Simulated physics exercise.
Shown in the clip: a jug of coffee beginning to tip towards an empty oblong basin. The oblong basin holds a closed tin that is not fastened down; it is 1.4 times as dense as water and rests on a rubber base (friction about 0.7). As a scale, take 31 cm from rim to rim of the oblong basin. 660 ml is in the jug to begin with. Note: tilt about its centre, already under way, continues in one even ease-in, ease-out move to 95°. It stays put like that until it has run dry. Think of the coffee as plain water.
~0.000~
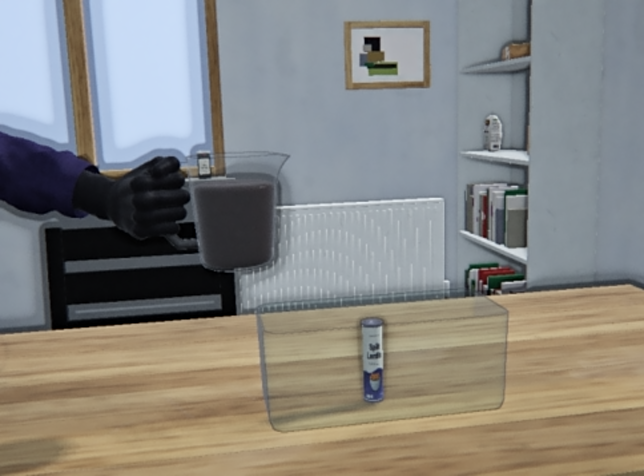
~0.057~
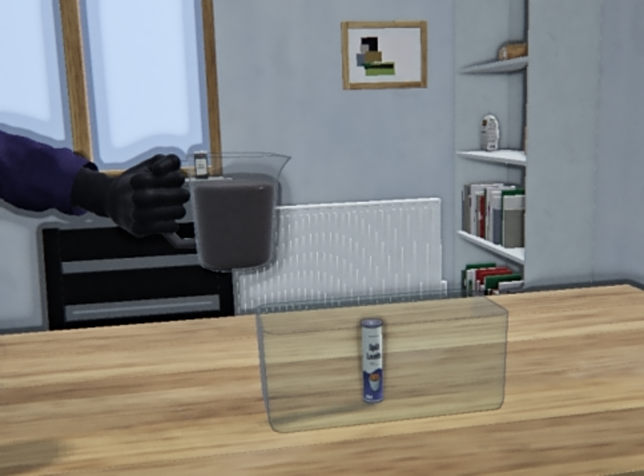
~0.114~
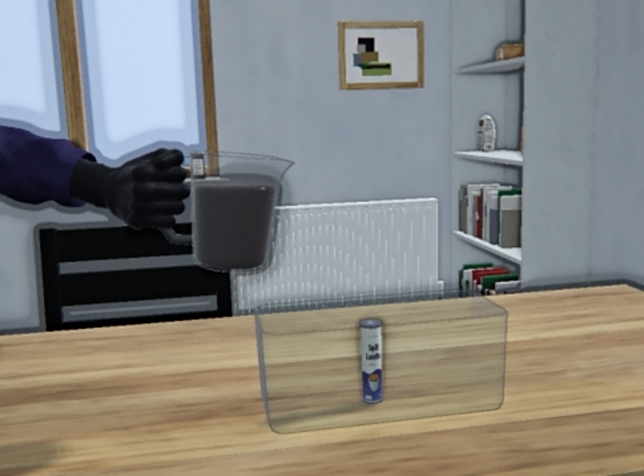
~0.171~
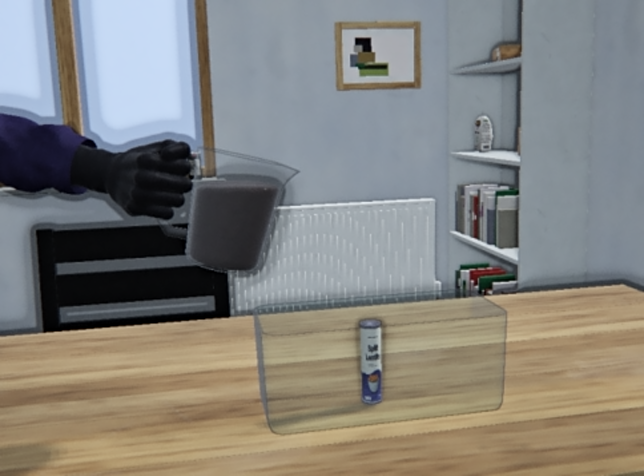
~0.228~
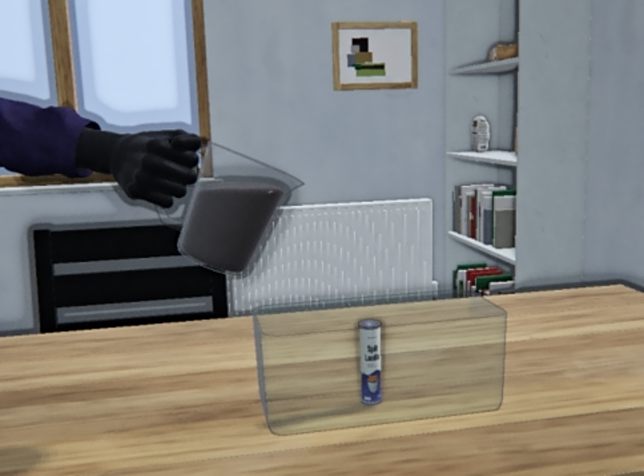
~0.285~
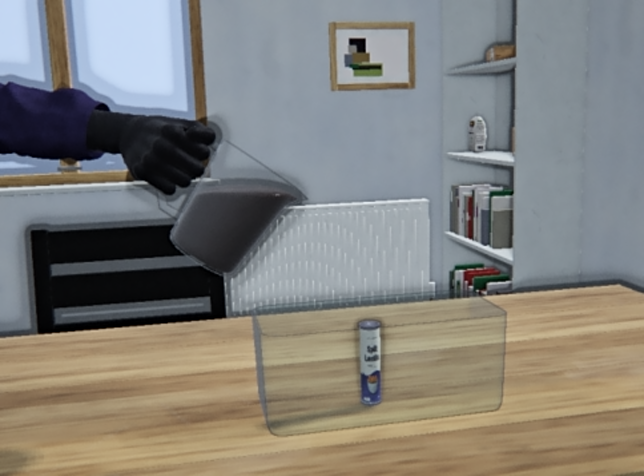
A gloved hand steadily tilts a jug of dark liquid rightward above a clear basin holding a tin.
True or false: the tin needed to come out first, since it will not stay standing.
True.
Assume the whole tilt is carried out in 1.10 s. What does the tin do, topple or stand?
Result: Tin tipped over.
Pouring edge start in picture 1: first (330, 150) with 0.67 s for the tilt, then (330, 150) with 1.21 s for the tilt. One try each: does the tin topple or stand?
Try 1: Still standing; try 2: Still standing.
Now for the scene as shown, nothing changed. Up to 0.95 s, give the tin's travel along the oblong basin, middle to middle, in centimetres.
It has moved some 10 cm.
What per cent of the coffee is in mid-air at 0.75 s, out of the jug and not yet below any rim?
Estimated airborne part: Roughly 20 per cent.
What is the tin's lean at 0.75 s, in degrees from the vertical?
Measured tilt, approx.: 10 degrees.
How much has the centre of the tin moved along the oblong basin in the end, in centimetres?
Roughly 9.5 cm.
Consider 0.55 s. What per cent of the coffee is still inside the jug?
Around 70 in a hundred.
By 0.55 s the tilt is 88° and 70 per cent is still to pour; the tin stands where it began.
By 0.75 s the tilt is 95° and 28 per cent is still to pour; the tin leans 12°.
By 0.95 s the tilt is 95° and 9 per cent is still to pour; the tin lies on its side.
By 1.17 s the tilt is 95° and 2 per cent is still to pour; the tin lies on its side.
At rest the tin lies on its side.
